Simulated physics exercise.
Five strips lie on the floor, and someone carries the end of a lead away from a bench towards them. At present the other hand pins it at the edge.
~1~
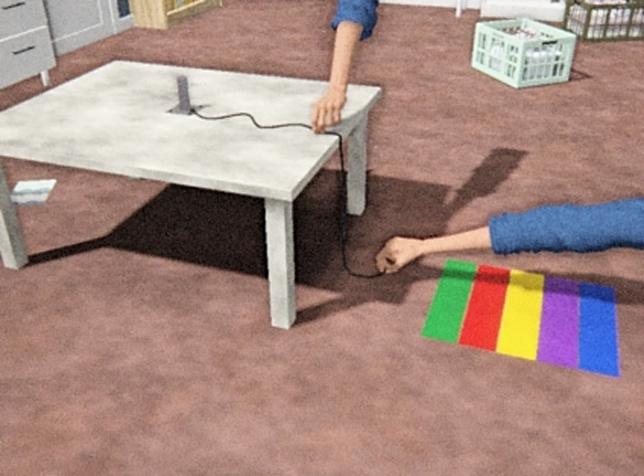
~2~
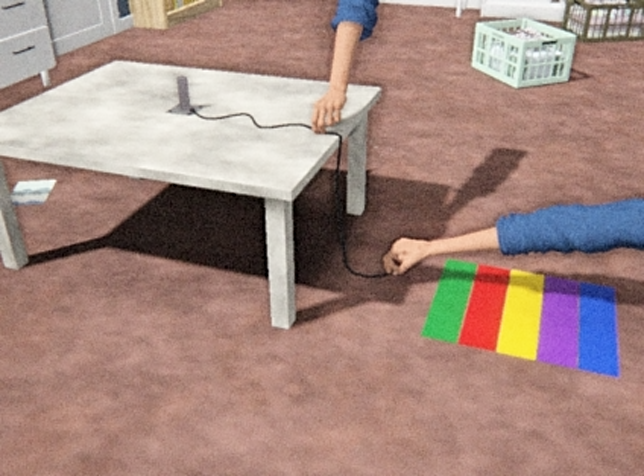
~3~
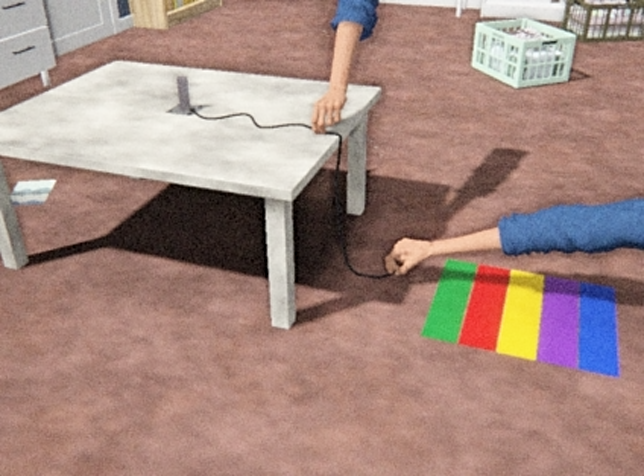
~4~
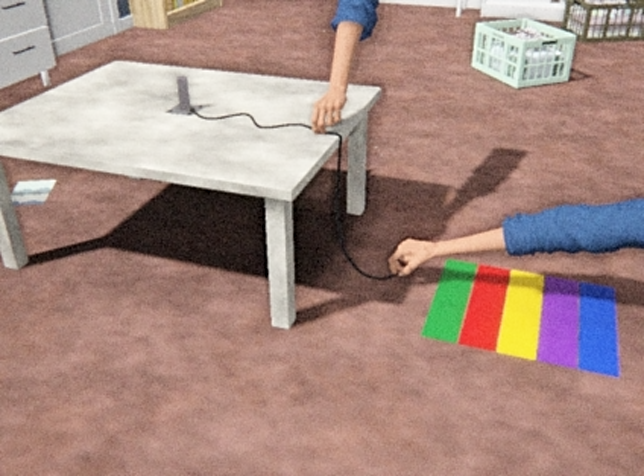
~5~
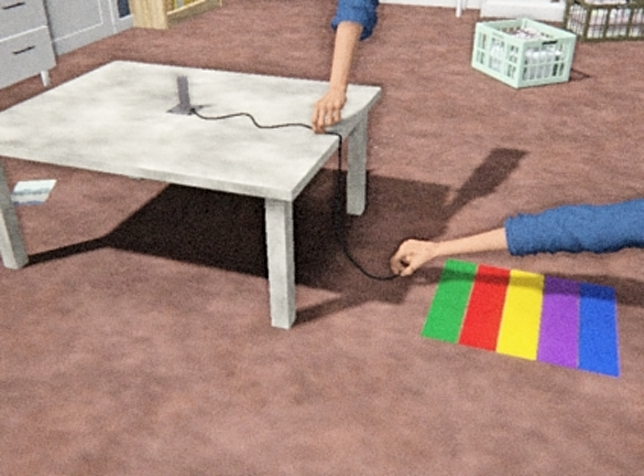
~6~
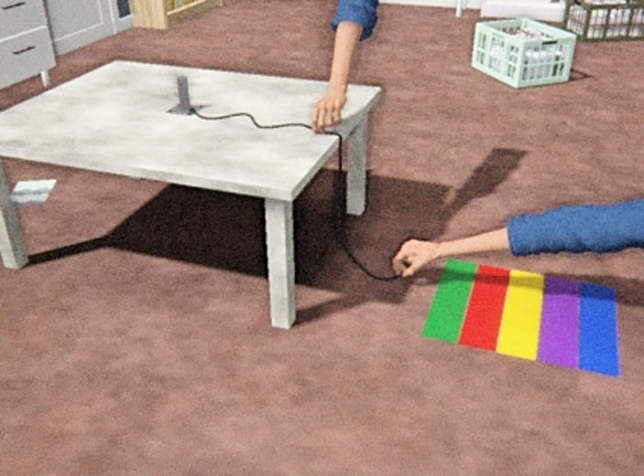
A hand draws a dark cord slightly right near coloured strips while another pins it.
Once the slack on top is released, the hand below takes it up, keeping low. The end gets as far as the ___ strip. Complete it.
The end gets as far as the yellow strip.
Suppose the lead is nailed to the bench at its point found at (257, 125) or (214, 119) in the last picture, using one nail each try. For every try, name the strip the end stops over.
It would be red; yellow.
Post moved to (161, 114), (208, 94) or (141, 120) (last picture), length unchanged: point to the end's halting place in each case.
Places per try: (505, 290); (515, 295); (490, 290).
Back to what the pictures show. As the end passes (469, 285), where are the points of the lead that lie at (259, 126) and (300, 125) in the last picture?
One is near (290, 125), the other near (329, 132).
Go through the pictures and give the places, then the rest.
In the first frame, end (386, 270); green (444, 323); red (481, 331); yellow (519, 339); purple (558, 346); blue (599, 355).
In the second frame, end (392, 271); lead through (204, 118) (253, 119) (301, 125) (340, 150) (339, 210) (346, 261).
In the third frame, end (394, 272).
In the fourth frame, end (398, 272); lead through (204, 118) (253, 119) (301, 125) (340, 150) (337, 210) (351, 261).
In the fifth frame, end (400, 273).
In the sixth frame, end (402, 273); lead through (204, 118) (253, 119) (301, 125) (340, 150) (338, 210) (355, 261).
A little later, end near (469, 285); over green.
Next, end near (505, 292); over red.
When it is tight, end near (527, 296); over yellow. The end stops over the yellow strip.
